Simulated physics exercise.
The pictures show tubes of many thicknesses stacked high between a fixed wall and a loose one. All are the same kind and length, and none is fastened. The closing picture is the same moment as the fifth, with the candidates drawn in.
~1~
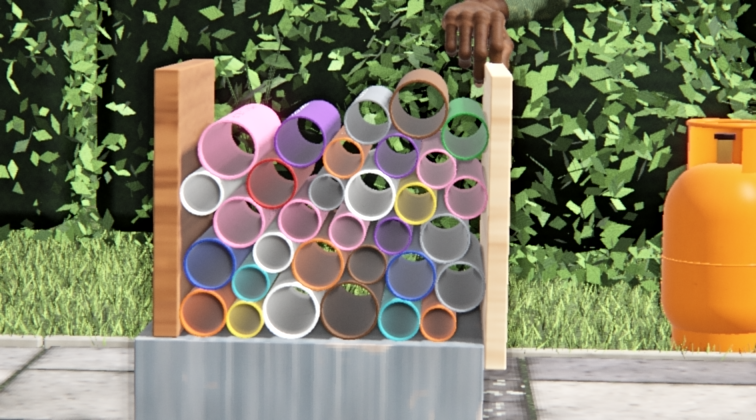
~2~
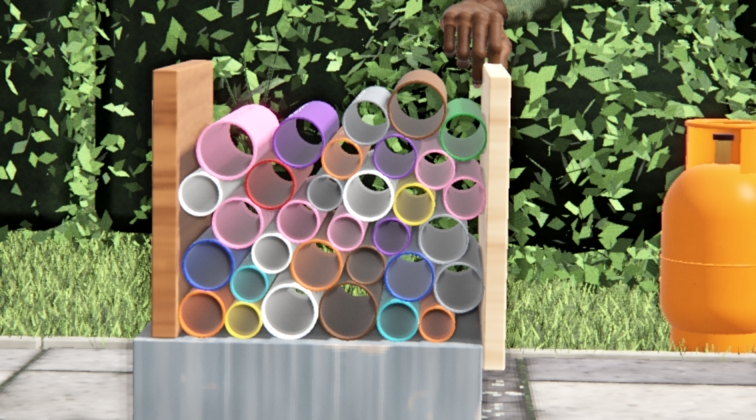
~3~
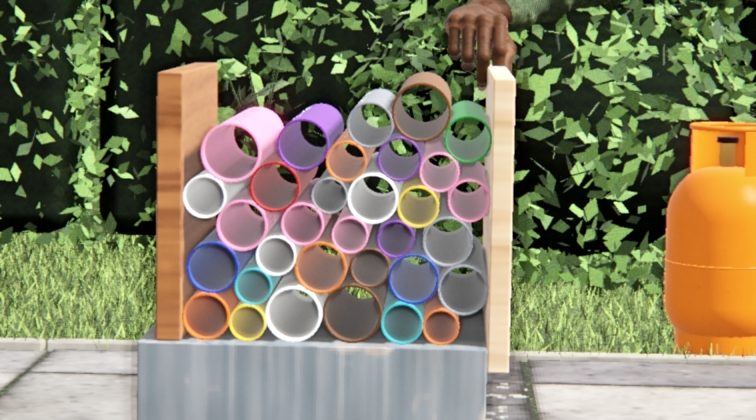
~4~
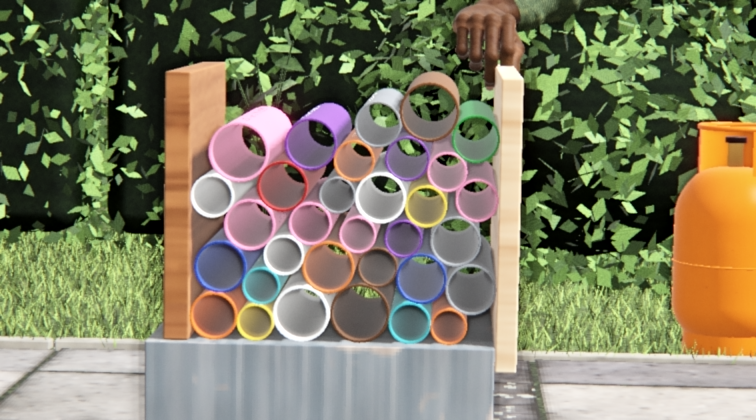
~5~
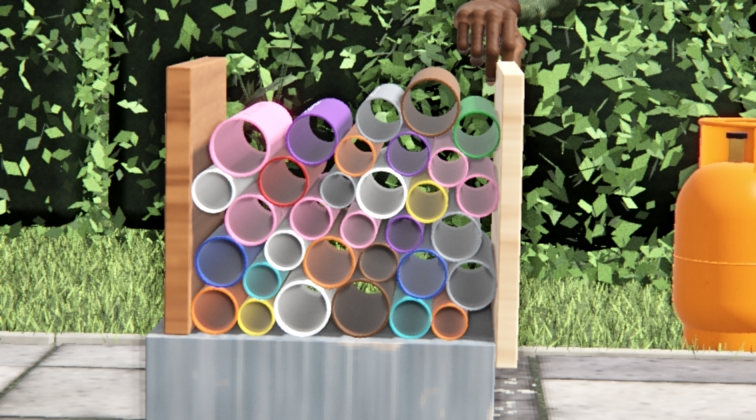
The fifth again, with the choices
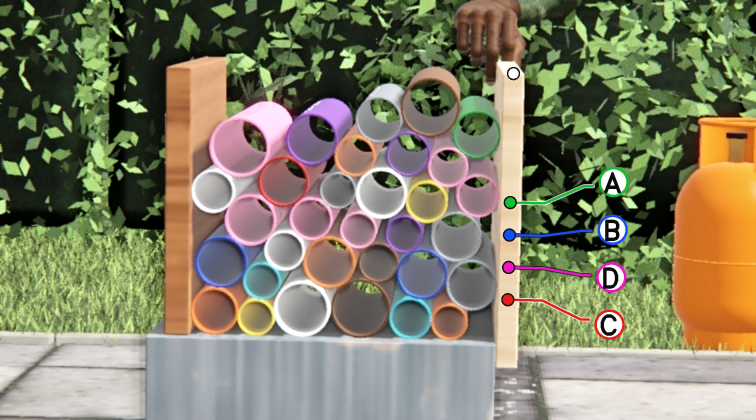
Colourful stacked tubes between two wooden boards shifting very slightly in view, a dark hand staying at the right board's top.
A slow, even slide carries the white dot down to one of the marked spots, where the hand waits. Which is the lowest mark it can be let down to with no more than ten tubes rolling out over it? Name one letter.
The lowest mark that will do is C.
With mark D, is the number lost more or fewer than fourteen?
Fewer than fourteen.
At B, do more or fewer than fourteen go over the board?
At B, fewer than fourteen.
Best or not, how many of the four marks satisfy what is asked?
Four of the four.
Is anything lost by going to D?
Yes.
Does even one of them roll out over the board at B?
At B: Yes.
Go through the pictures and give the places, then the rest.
An orange tube (317, 265); a pink tube (347, 232); a white tube (370, 196), in the first picture.
A white tube (368, 196); a purple tube (395, 157), in the second picture.
A grey tube (370, 125); side board (496, 206), in the third picture.
An orange tube (214, 316); an orange tube (449, 327), in the fourth picture.
An orange tube (329, 263); a pink tube (358, 230); a white tube (381, 194), in the fifth picture.
On the copy, A at (510, 203); B at (509, 235); C at (508, 299); D at (508, 267); the white dot at (513, 73).
On C. First, top of the board (500, 178).
Then, top of the board (497, 294).
Finally, top of the board (497, 298), about six out over the board.
By contrast, A two out over the board; B about four out over the board; D about four out over the board.
